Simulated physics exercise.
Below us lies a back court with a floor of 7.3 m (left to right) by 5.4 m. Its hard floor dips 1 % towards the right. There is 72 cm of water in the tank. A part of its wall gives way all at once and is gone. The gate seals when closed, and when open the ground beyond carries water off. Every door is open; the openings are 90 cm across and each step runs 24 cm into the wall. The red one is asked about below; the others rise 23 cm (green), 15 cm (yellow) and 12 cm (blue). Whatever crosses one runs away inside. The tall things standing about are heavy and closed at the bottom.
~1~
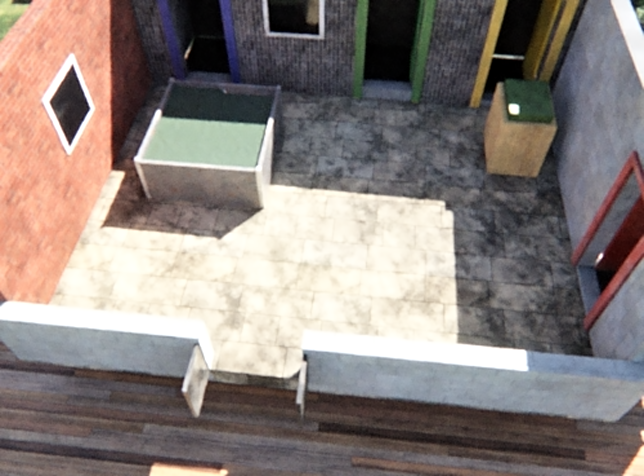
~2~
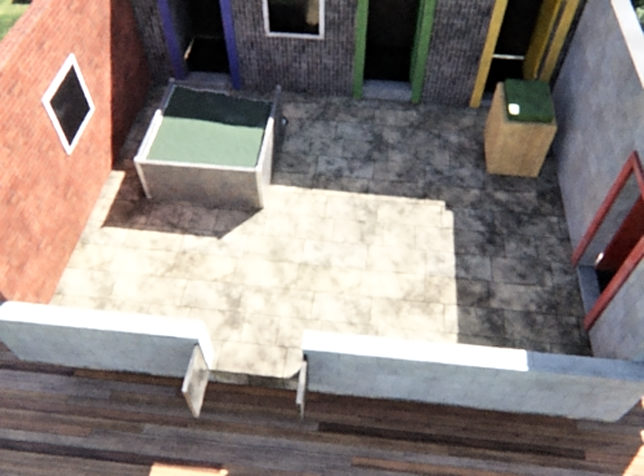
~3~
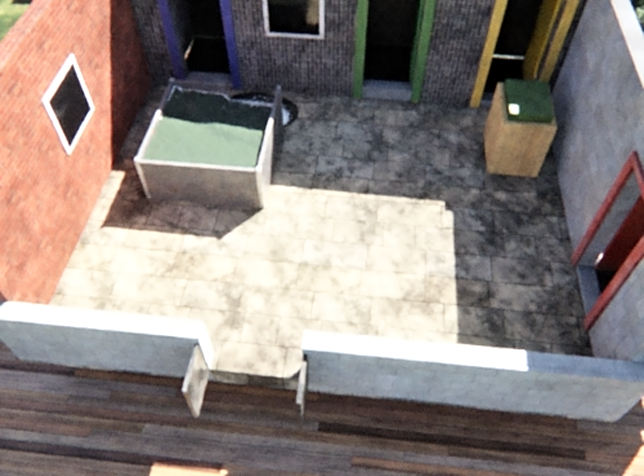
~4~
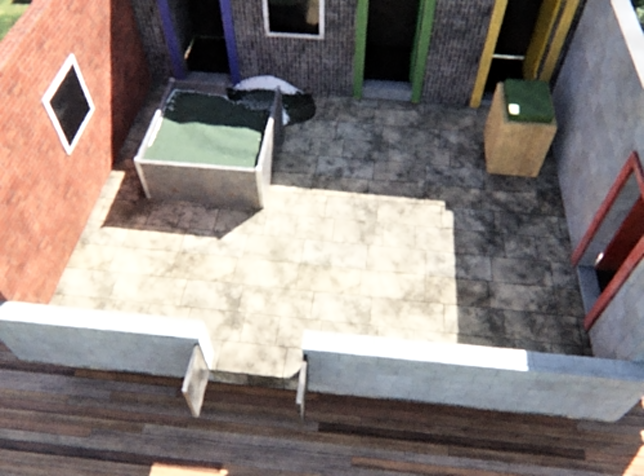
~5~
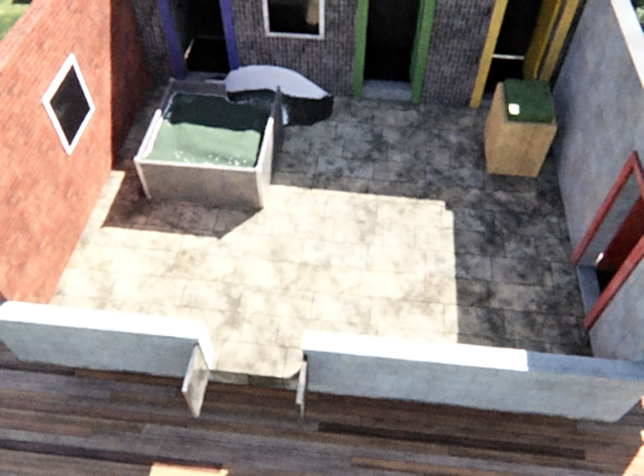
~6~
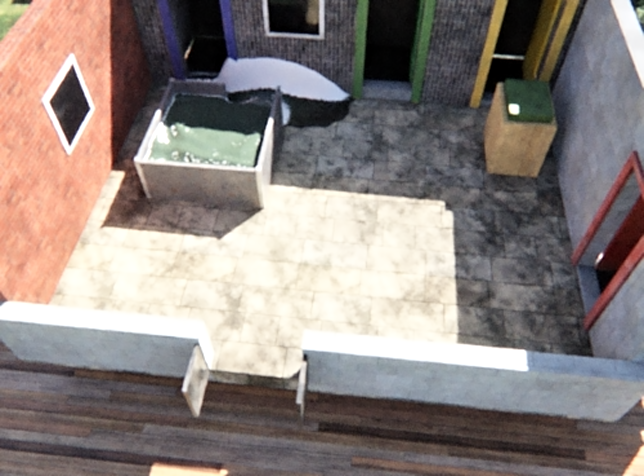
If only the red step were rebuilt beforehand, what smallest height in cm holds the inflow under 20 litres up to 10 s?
It would have to be roughly 7.5 cm high.
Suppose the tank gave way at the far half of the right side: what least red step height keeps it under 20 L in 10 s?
Some 11.0 cm.
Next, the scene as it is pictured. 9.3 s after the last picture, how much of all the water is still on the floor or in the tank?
Some 94 per cent remains.
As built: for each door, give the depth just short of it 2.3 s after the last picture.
Depths in cm: Red 0, green 8, yellow 10, blue 13.
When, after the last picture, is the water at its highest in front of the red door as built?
Around 9.0 s.
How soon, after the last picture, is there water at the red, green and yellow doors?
Red 2.4 s, green 0.2 s, yellow 1.0 s.
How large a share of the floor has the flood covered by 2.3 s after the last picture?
Some 45 per cent of it.
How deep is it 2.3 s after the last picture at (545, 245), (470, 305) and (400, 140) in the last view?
In that order: 3, 0 and 4 cm.
Then, 0.7 s after the last picture water covers 15 % of the floor, deepest (55 cm) near (265, 96); it has not reached the red door.
Then, 2.3 s after the last picture water covers 45 % of the floor, deepest (32 cm) near (265, 96); it has not reached the red door.
Then, 9.3 s after the last picture water covers 90 % of the floor, deepest (13 cm) near (564, 234); 11 cm at the red door, 40 litres in over its 6 cm step.
At the red door as built, the water peaked near 11 cm, 8.9 s after the last picture.
With a step of 6 cm, 40 litres would have come in within the 10 s; with 8.5 cm, 11 litres. So under 20 litres takes about 7.5 cm.
